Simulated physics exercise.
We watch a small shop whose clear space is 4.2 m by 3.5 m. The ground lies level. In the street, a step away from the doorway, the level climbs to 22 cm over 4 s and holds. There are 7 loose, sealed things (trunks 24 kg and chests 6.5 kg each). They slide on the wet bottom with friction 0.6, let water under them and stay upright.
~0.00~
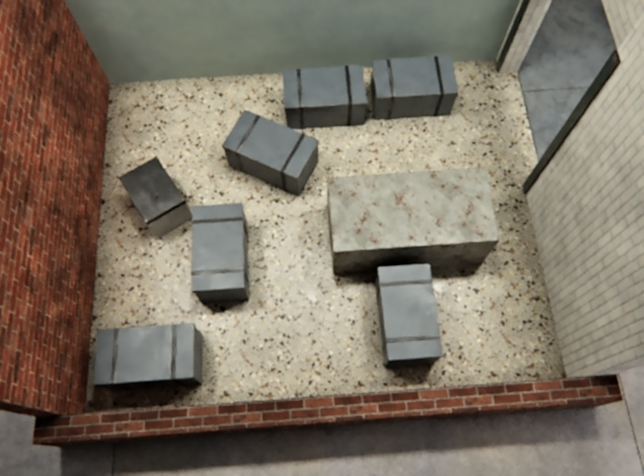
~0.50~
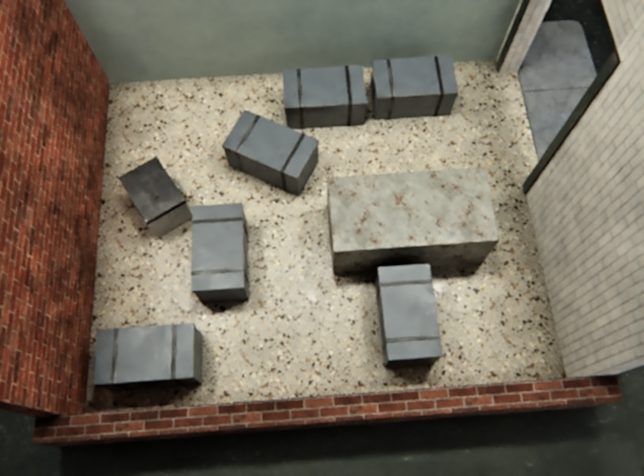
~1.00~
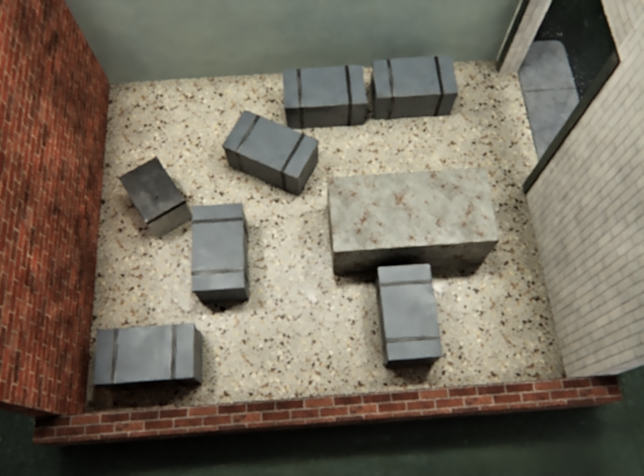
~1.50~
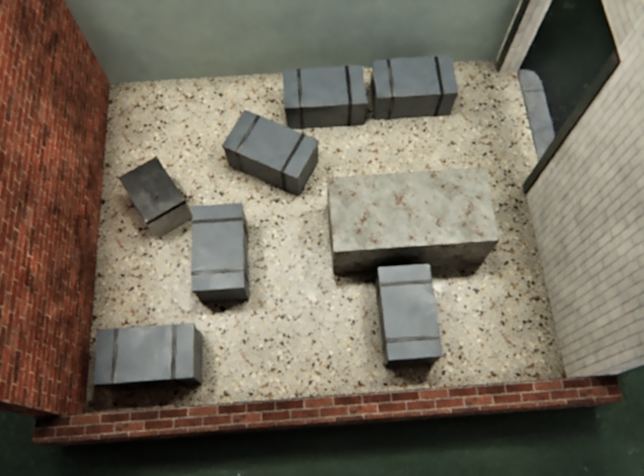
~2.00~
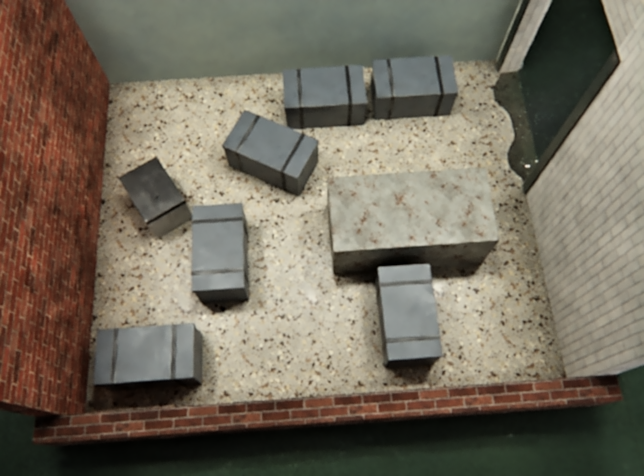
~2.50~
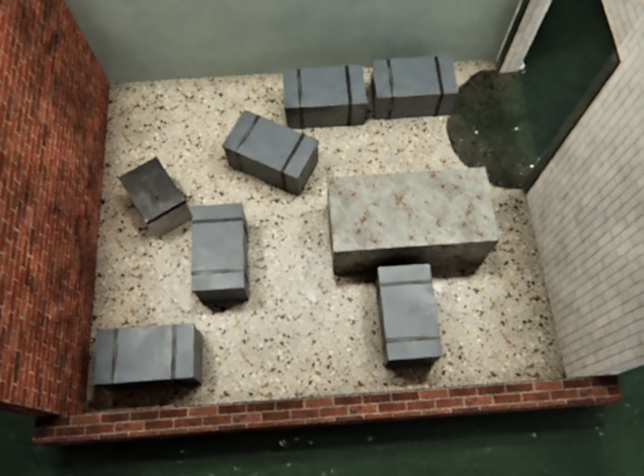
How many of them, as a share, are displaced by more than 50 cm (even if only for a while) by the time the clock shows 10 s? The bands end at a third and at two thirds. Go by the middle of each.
That comes to two thirds or above.
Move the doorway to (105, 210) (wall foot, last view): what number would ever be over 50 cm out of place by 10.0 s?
In that case 6 of them.
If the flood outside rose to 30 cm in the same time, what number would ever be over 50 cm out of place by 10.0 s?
Then 7.
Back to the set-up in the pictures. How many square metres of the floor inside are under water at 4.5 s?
About 4.5 m2.
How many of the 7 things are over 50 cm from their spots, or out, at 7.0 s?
I count 3.
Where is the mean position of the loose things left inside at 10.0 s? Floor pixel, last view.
Around (229, 284).
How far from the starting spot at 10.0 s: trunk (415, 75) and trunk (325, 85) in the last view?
In turn: 250 cm, 250 cm.
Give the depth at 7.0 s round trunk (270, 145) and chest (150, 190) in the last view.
Roughly 11 and 7 cm.
After 3.5 s 0 of 7 are over 50 cm from their spots; 0 afloat.
After 4.5 s 0 of 7 are over 50 cm from their spots; 0 afloat.
After 7.0 s 3 of 7 are over 50 cm from their spots; 4 afloat.
After 10.0 s 6 of 7 are over 50 cm from their spots, and 6 have been at some point; 7 afloat.
